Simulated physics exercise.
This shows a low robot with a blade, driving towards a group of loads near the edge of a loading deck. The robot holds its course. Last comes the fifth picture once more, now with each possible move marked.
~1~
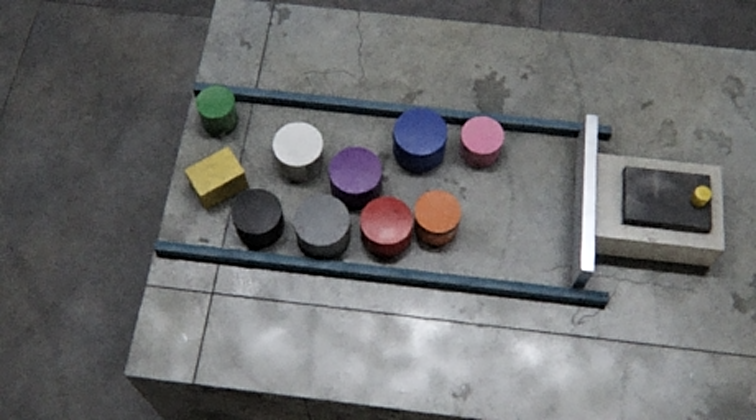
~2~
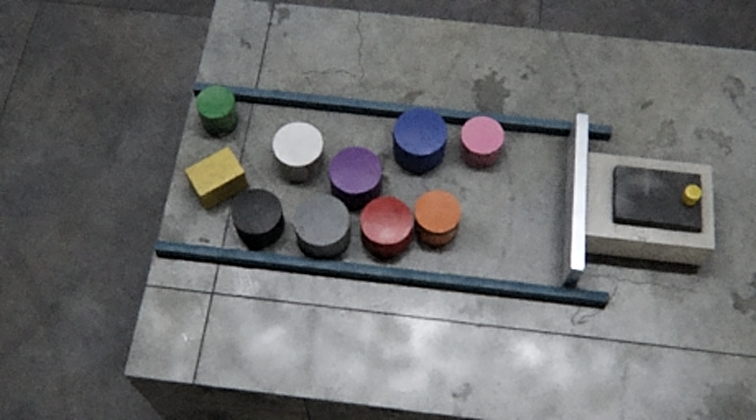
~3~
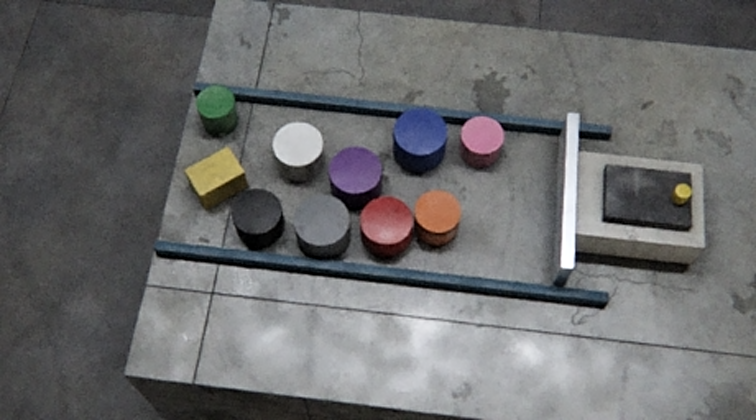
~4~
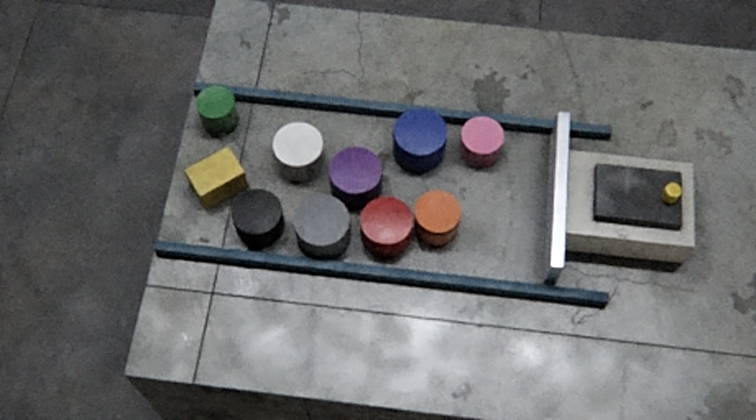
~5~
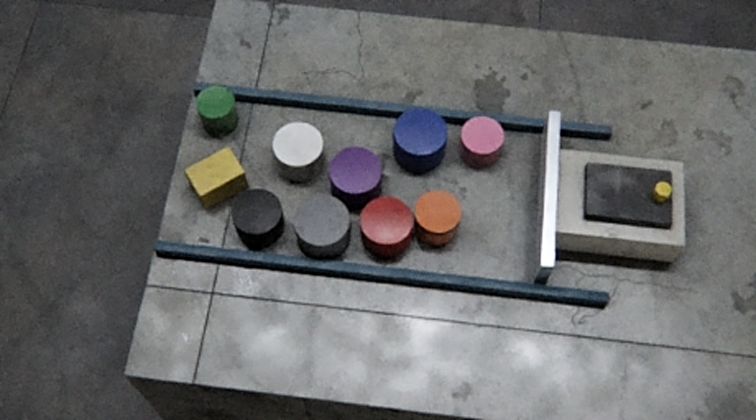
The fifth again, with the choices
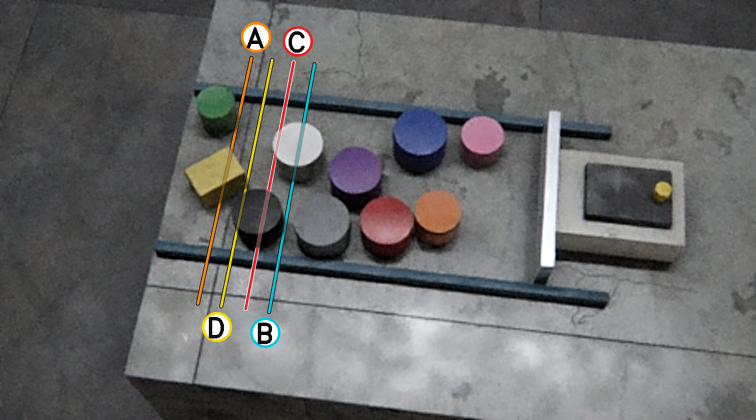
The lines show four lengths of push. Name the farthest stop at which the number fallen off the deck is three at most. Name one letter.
Stop at B.
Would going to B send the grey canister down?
No.
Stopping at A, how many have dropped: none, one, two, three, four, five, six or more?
In all, six or more.
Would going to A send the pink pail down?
By then, no.
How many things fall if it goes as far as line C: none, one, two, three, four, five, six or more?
By then, four.
On the marked copy, A at (226, 173); B at (293, 180); C at (271, 178); D at (248, 175).
Following B. Soon after the start, robot (527, 183); pink pail (434, 134); red canister (376, 228).
Later, robot (433, 172); black canister (184, 207); yellow crate (210, 170).
In the end, robot (363, 165); black canister over the edge; yellow crate over the edge; two fallen.
As for the rest, A drops seven; C drops four; D drops five.
